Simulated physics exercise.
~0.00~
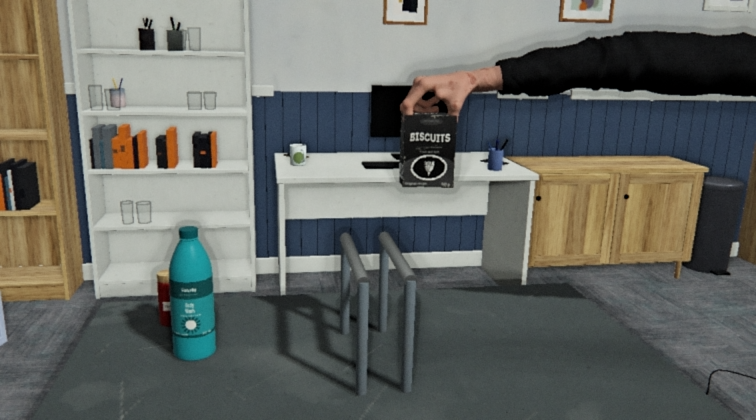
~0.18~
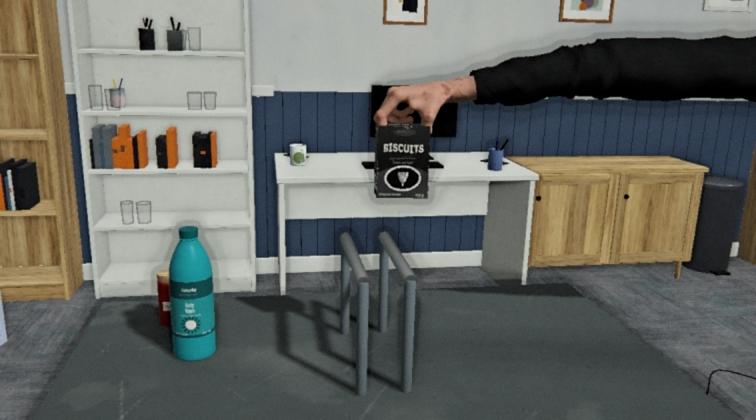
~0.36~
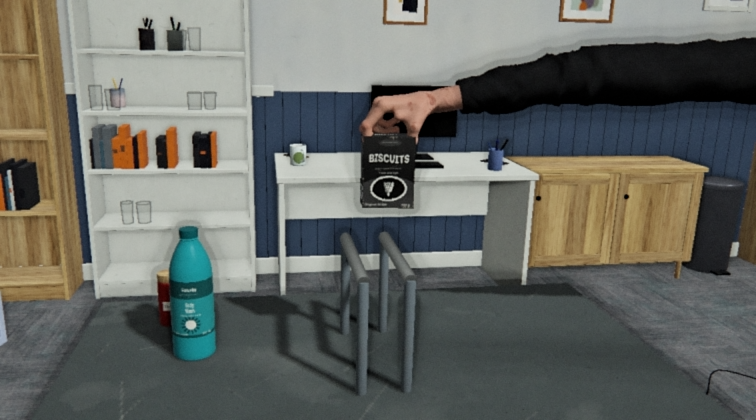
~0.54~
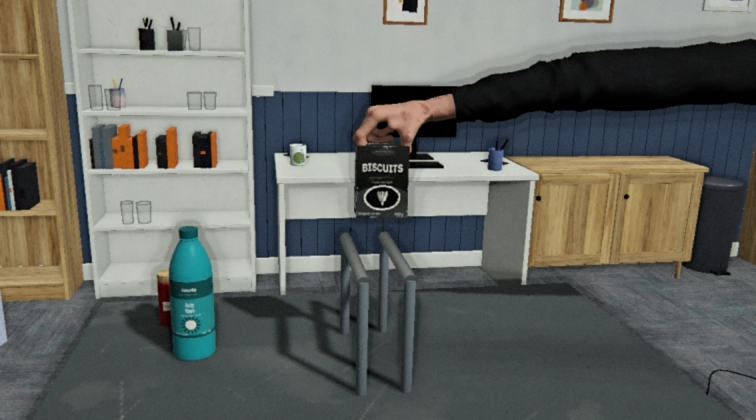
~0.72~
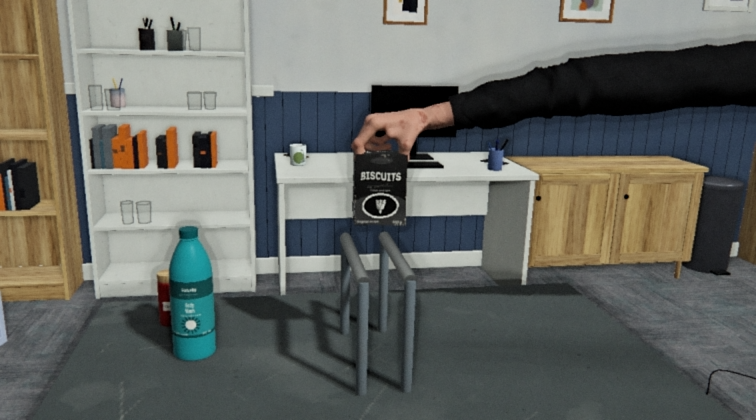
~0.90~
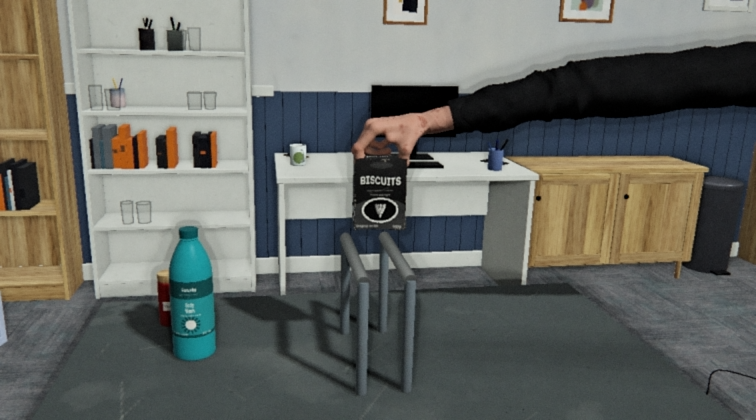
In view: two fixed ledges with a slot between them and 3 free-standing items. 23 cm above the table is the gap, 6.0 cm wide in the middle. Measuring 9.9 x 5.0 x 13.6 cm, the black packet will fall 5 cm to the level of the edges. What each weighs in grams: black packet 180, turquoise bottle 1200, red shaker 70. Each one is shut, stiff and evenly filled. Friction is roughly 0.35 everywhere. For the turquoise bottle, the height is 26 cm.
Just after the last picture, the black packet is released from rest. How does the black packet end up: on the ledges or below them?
It ends up on the ledges.
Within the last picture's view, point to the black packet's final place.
It ends up at about (379, 218).
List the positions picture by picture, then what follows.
In the first frame, 12 cm from its drop point; black packet (427, 150); turquoise bottle (192, 292).
In the second frame, 7 cm from its drop point; black packet (402, 161); turquoise bottle (192, 292).
In the third frame, 4 cm from its drop point; black packet (388, 170); turquoise bottle (192, 292).
In the fourth frame, 2 cm from its drop point; black packet (381, 180); turquoise bottle (192, 292).
In the fifth frame, 1 cm from its drop point; black packet (379, 187); turquoise bottle (192, 292).
Held still over the gap; black packet (379, 192); turquoise bottle (192, 292), in the sixth frame.
After 1.10 s, black packet moved 5 cm near (379, 217).
After 1.30 s, black packet moved 5 cm near (379, 218).
In the end (1.9 s), not toppled but over 4 cm from the start, black packet; the other 2 under 4 cm from the start. At the end, from the last picture's camera, black packet near (379, 218). The packet lodges.
